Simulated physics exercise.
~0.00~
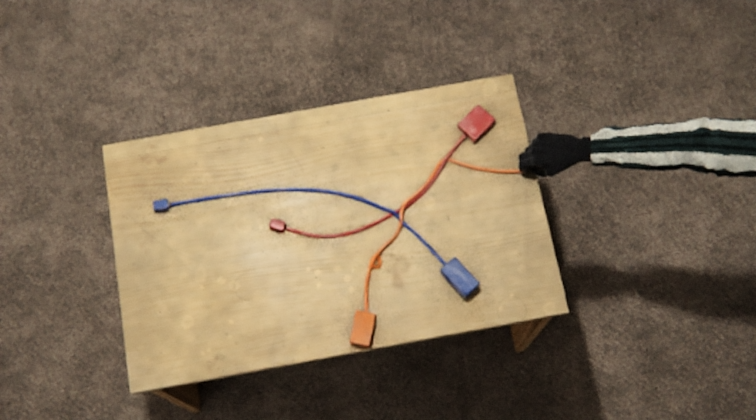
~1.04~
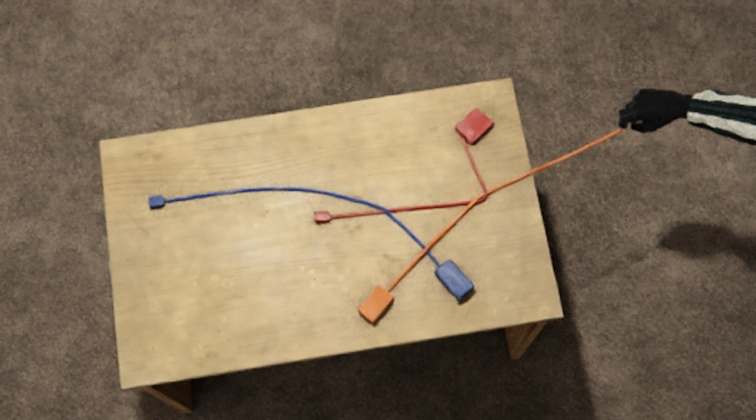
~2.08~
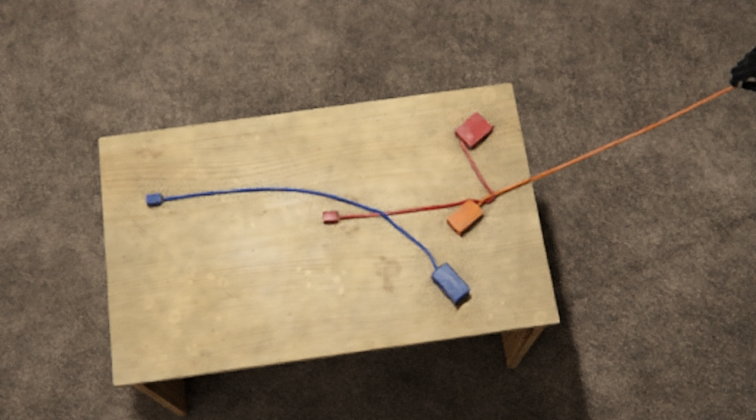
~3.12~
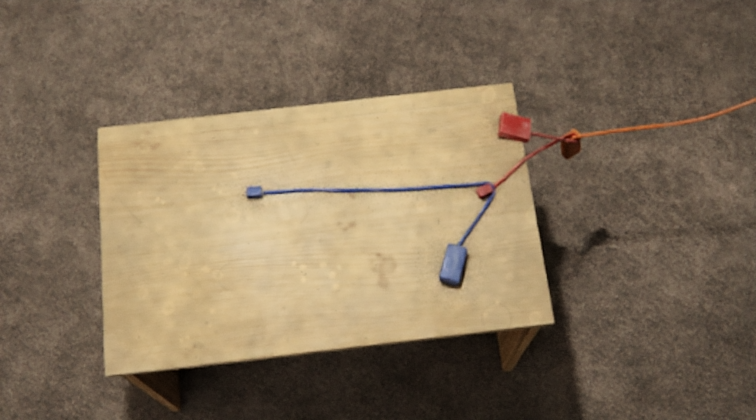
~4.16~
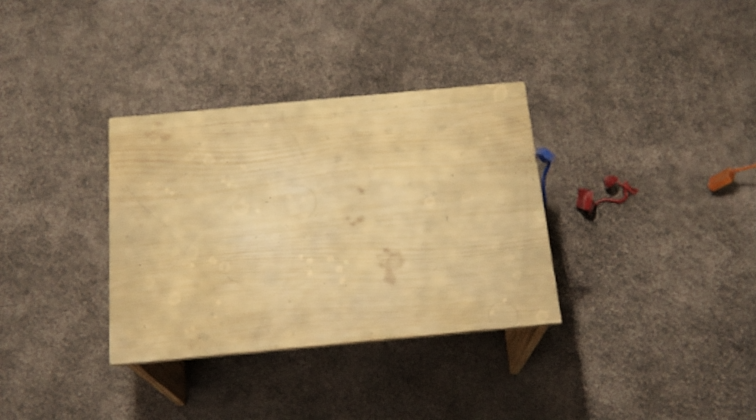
A black-gloved hand in a striped sleeve pulls an orange cable to the right across a pale wooden table, seen from above on a brown carpet. Red, blue and orange cables cross on the tabletop, with the red block at upper right and the blue and orange blocks lower down. The orange cable tightens, dragging its block up and right and tugging the red cable along. The orange block slips over the right edge, while the red cable pulls the blue one taut. Finally the tabletop is bare, with the red and orange pieces beyond its right side and a bit of blue showing beside the edge.
